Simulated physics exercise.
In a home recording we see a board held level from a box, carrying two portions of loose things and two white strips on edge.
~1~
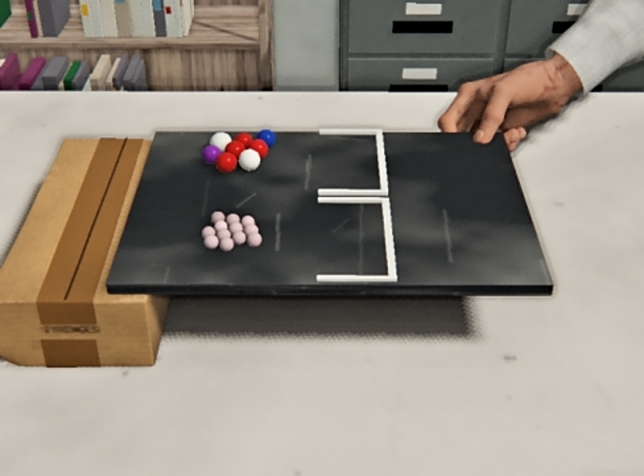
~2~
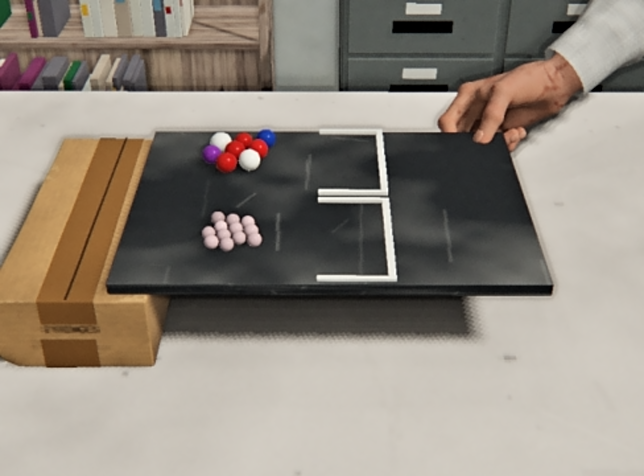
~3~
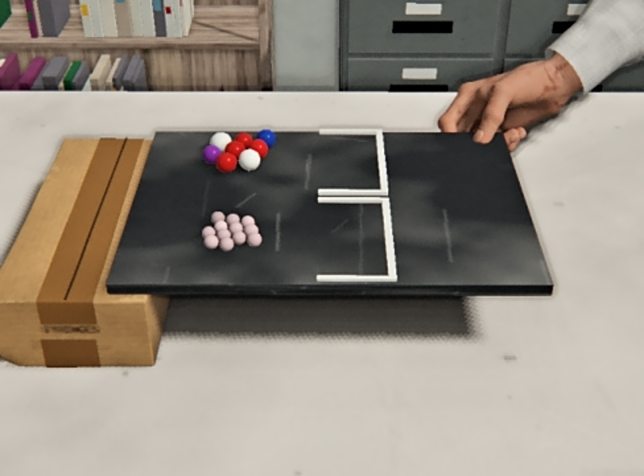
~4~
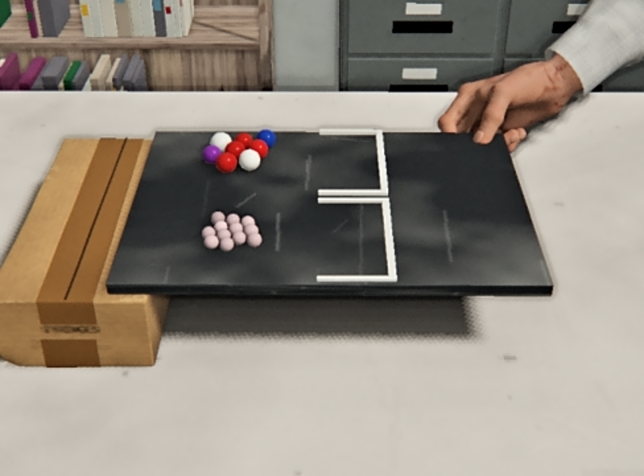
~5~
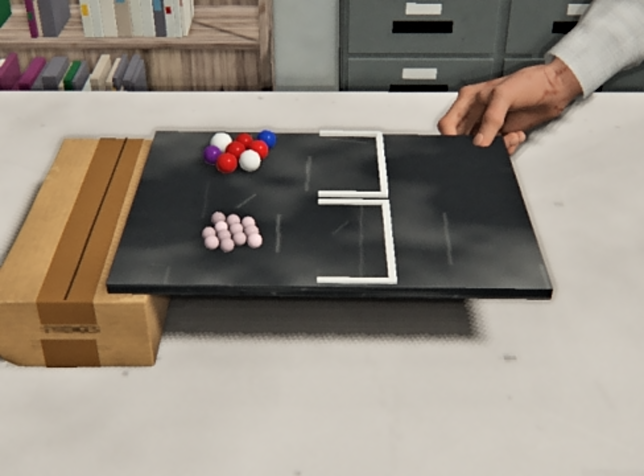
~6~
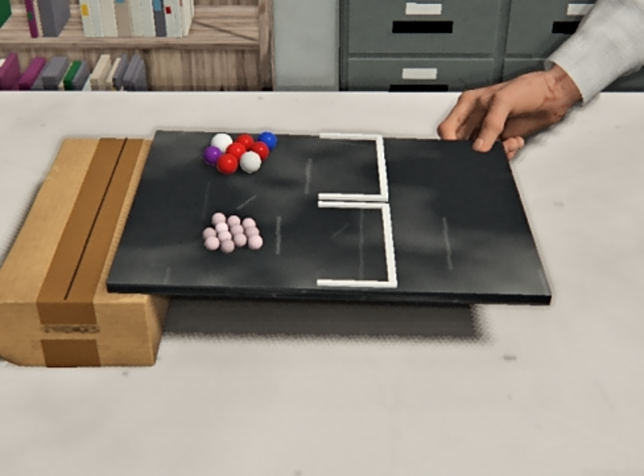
The video shows a dark board resting on a cardboard box at left, with colourful balls, small pale pink balls and white strips on it, as a hand at right holds it level, then lowers its right end slightly.
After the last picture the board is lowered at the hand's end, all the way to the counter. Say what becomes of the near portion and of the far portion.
Near portion: Past the bar; far portion: Past the bar.
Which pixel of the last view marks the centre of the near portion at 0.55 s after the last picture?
Centre: About (307, 256).
Then, 0.24 s after the last picture, board sloping at 6°; near portion where it was; far portion on its way down.
Then, 0.55 s after the last picture, board sloping at 11°; near portion on its way down; far portion on its way down.
Then, 0.88 s after the last picture, board resting at 13°; near portion nearly all past its bar; far portion most past its bar.
By the end, board resting at 13°; near portion nearly all past its bar; far portion most past its bar.
